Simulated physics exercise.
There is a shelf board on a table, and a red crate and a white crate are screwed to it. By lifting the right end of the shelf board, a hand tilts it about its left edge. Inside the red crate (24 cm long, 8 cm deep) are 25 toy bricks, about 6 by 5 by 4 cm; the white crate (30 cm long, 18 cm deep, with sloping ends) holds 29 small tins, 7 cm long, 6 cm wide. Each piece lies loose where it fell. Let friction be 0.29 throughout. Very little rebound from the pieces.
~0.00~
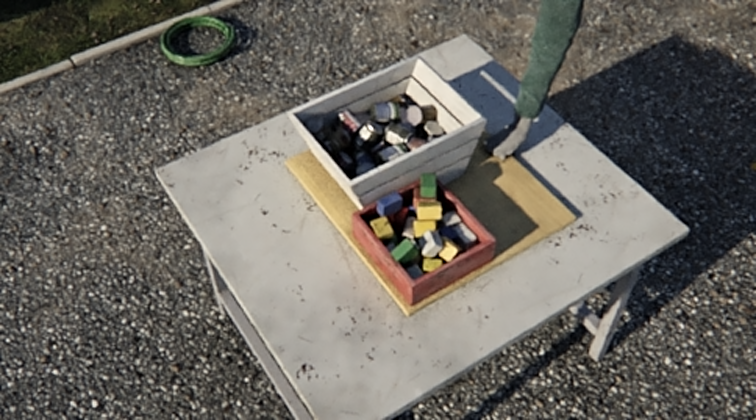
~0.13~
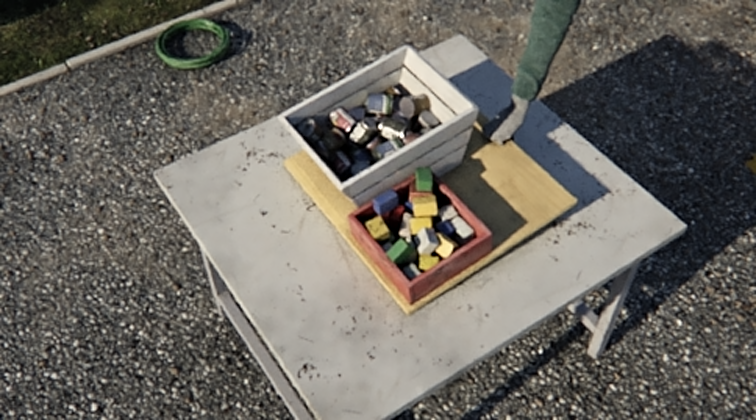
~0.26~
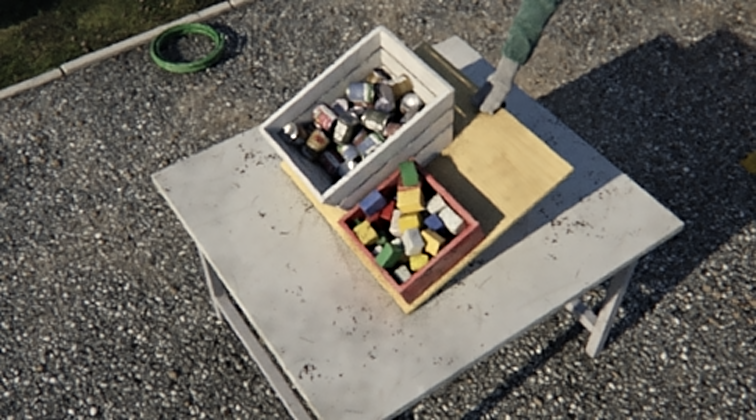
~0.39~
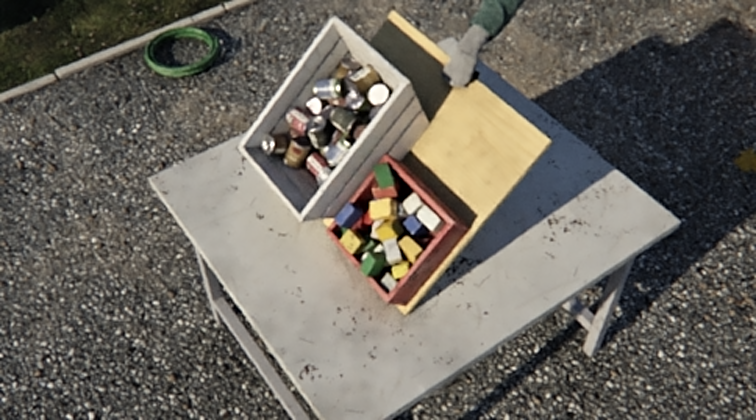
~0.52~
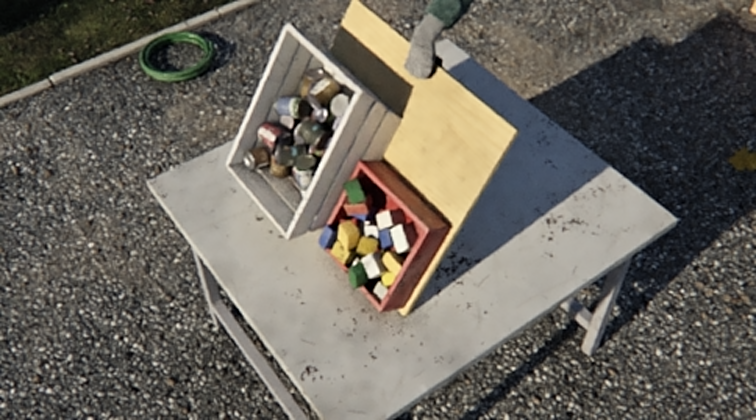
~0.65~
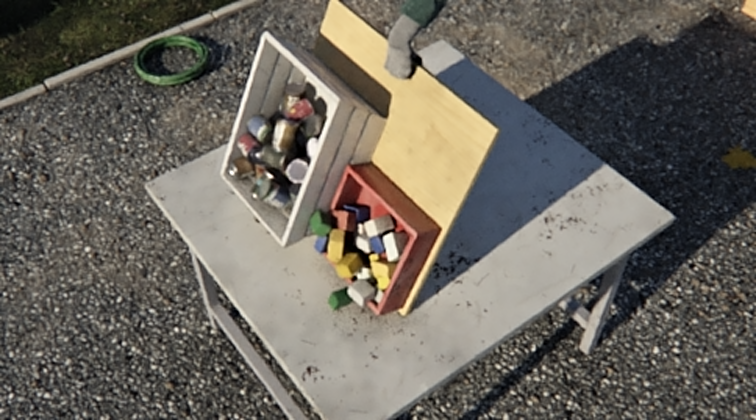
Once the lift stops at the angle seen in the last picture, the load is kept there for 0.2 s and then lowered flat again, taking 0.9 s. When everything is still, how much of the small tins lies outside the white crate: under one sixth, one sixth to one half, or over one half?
One sixth to one half.
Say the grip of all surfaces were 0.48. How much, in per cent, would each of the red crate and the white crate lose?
That would cost the red crate 20 and the white crate 30 per cent of the load.
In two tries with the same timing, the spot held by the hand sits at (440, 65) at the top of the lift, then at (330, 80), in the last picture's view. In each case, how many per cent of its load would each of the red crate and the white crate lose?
Loss per try - red crate 10 / 60 percent, white crate 0 / 100 percent.
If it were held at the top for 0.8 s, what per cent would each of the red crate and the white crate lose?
Red crate 20%, white crate 40%.
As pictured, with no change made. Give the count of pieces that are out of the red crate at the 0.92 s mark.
Estimate for the red crate by then: Some 5 out.
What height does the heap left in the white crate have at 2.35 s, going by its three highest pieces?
I'd put it near 13 cm.
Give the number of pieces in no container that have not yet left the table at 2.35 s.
Some 8 pieces.
After 0.92 s, tilt 63°; 5 of 25 out of the red crate and 5 of 29 out of the white crate.
After 1.26 s, tilt 36°; 6 of 25 out of the red crate and 8 of 29 out of the white crate.
After 1.74 s, tilt 0°; 6 of 25 out of the red crate and 8 of 29 out of the white crate.
Outcome (at 2.35 s), 6 of 25 out of the red crate and 8 of 29 out of the white crate. Asked share, 8 of 29, 28 per cent.
